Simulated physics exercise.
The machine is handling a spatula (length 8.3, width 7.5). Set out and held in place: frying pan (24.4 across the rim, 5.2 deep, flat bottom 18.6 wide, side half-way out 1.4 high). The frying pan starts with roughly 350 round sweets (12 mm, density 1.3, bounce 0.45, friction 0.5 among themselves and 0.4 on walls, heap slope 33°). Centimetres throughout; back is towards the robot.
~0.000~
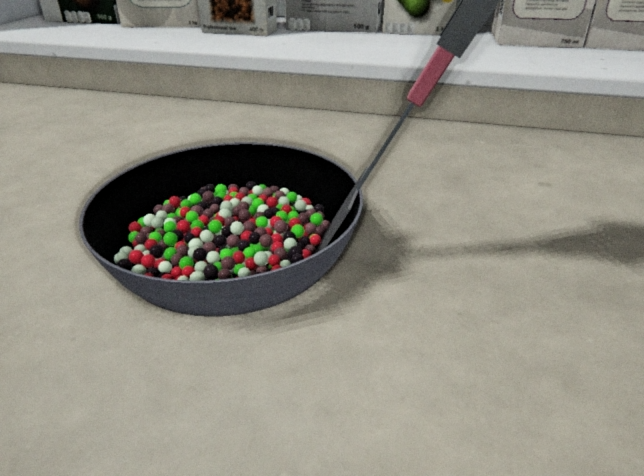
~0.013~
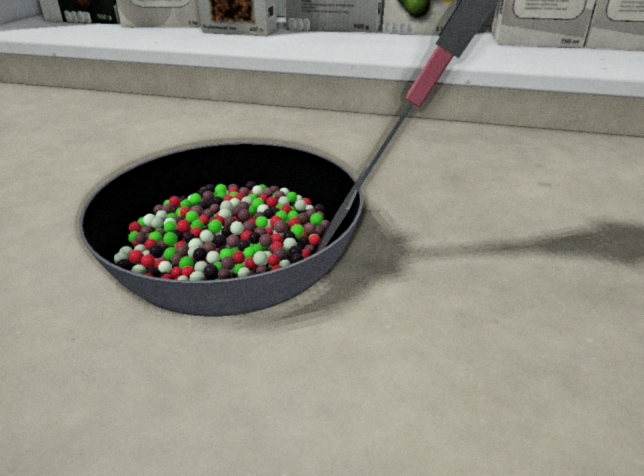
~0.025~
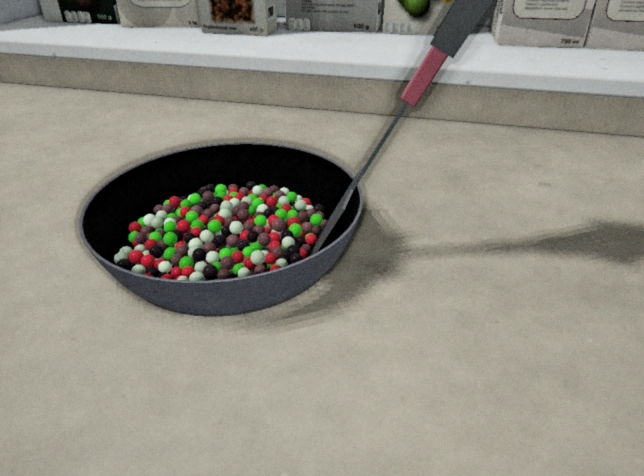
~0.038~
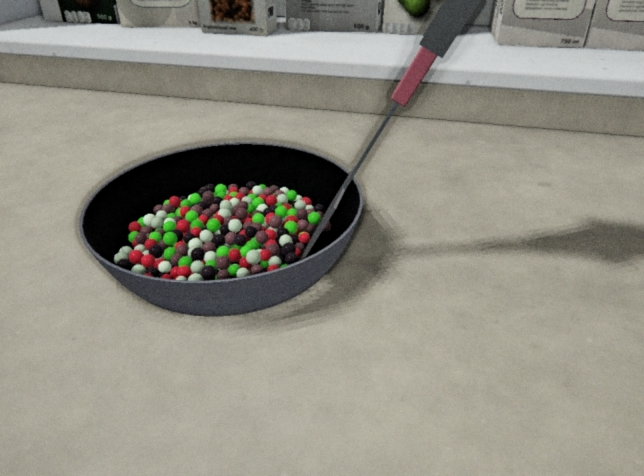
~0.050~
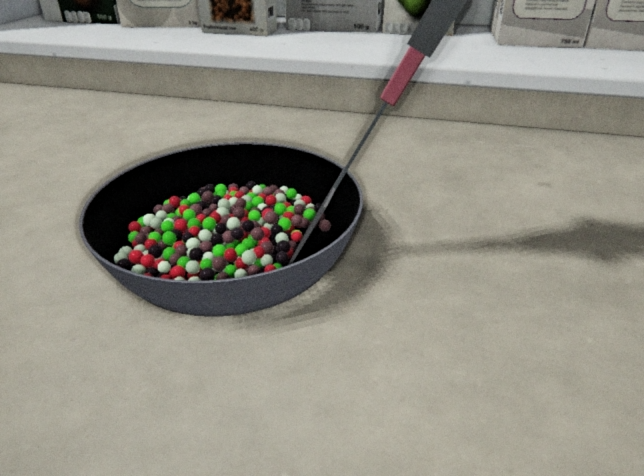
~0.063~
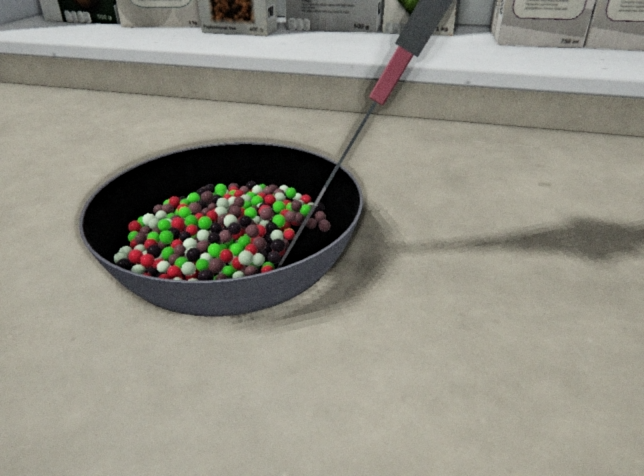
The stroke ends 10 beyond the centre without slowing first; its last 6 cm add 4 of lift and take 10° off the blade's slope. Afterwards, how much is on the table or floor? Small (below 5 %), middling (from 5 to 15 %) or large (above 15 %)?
On the table or floor the share is large, above 15 %.
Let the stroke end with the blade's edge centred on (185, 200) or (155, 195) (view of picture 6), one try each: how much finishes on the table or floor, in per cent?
About 0 and 5 per cent.
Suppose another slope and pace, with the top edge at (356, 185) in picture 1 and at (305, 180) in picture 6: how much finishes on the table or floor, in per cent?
About 25 per cent.
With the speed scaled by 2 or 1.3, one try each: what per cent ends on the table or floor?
About 25 and 25 per cent.
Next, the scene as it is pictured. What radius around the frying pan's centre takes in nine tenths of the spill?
Some 45 cm.
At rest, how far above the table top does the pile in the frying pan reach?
Roughly 4.5 cm.
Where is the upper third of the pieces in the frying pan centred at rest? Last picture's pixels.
Around (159, 227).
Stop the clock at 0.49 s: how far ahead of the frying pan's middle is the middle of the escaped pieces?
Roughly 20 cm.
By 0.16 s, sloping 63°, highest piece 5 above the table; 349 in the frying pan.
By 0.25 s, sloping 60°, highest piece 6 above the table; 349 in the frying pan.
By 0.49 s, sloping 53°, highest piece 9 above the table; 281 in the frying pan, 44 on the table or floor, 24 on the blade or in flight.
By 1.54 s, sloping 53°, highest piece 4 above the table; 281 in the frying pan, 68 on the table or floor.
Final count, 281 in the frying pan, 68 on the table or floor. That is 19 % on the table or floor.
